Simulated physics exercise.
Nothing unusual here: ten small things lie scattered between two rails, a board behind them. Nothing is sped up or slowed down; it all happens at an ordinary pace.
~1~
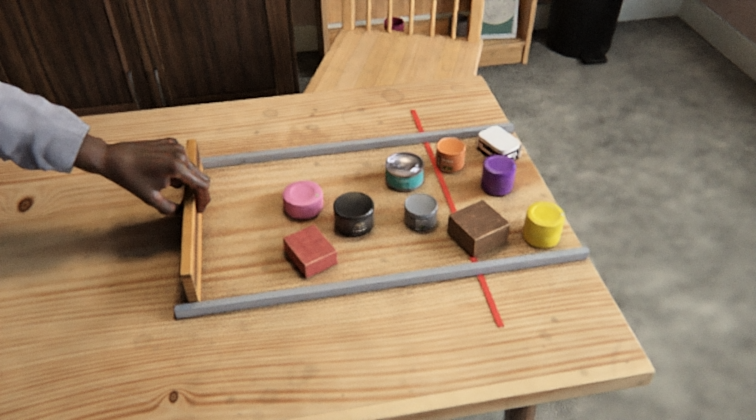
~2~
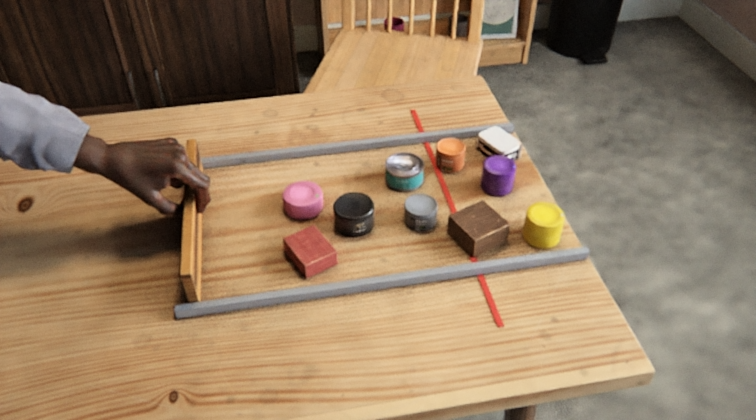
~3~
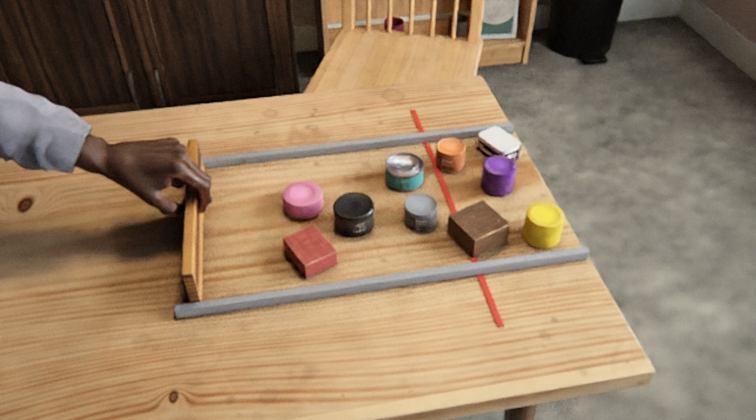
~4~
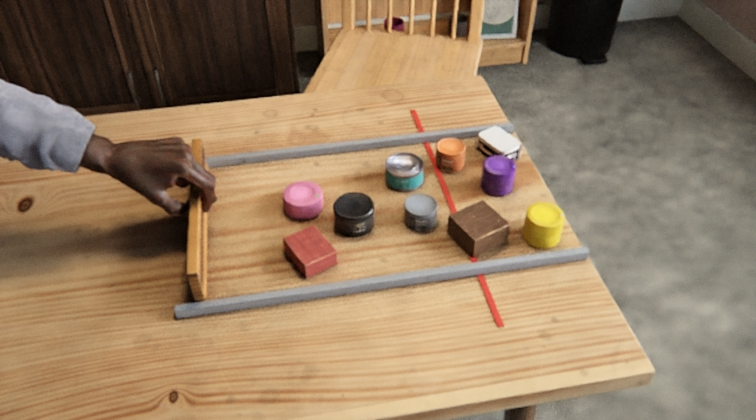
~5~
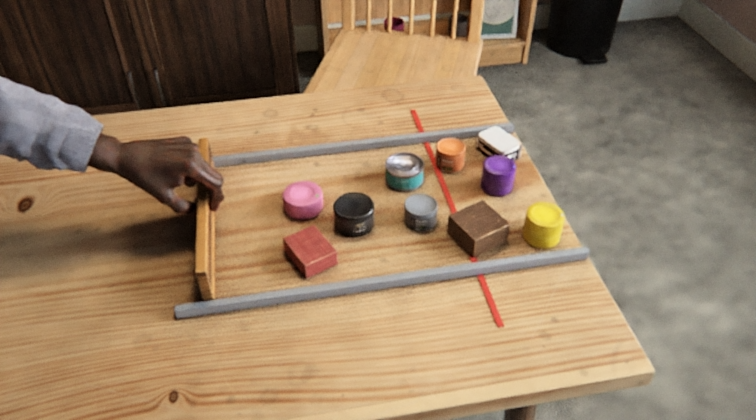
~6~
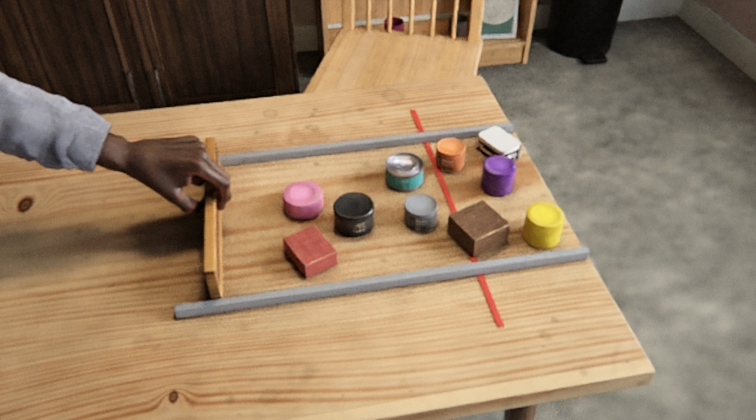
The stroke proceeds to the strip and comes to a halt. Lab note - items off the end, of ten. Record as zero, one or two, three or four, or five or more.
The tally of drops is nought.
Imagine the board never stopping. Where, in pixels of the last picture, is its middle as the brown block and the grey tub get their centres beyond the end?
The middle is at (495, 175) when it's the brown block, and at (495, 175) when it's the grey tub.
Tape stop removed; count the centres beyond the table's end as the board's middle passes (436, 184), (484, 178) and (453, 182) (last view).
The numbers are 0, 2 and 0.
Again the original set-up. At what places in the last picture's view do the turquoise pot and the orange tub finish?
First object: (453, 155); second object: (473, 139).
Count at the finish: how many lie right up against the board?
The count comes out at 4.
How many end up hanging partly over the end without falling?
The count is 1.
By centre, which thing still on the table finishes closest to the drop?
I reckon it's the yellow lid.
A little later, none off yet; white case at rest near (498, 146); yellow lid at rest near (543, 225); purple lid at rest near (498, 176).
When it is over, the number that fall off is zero.
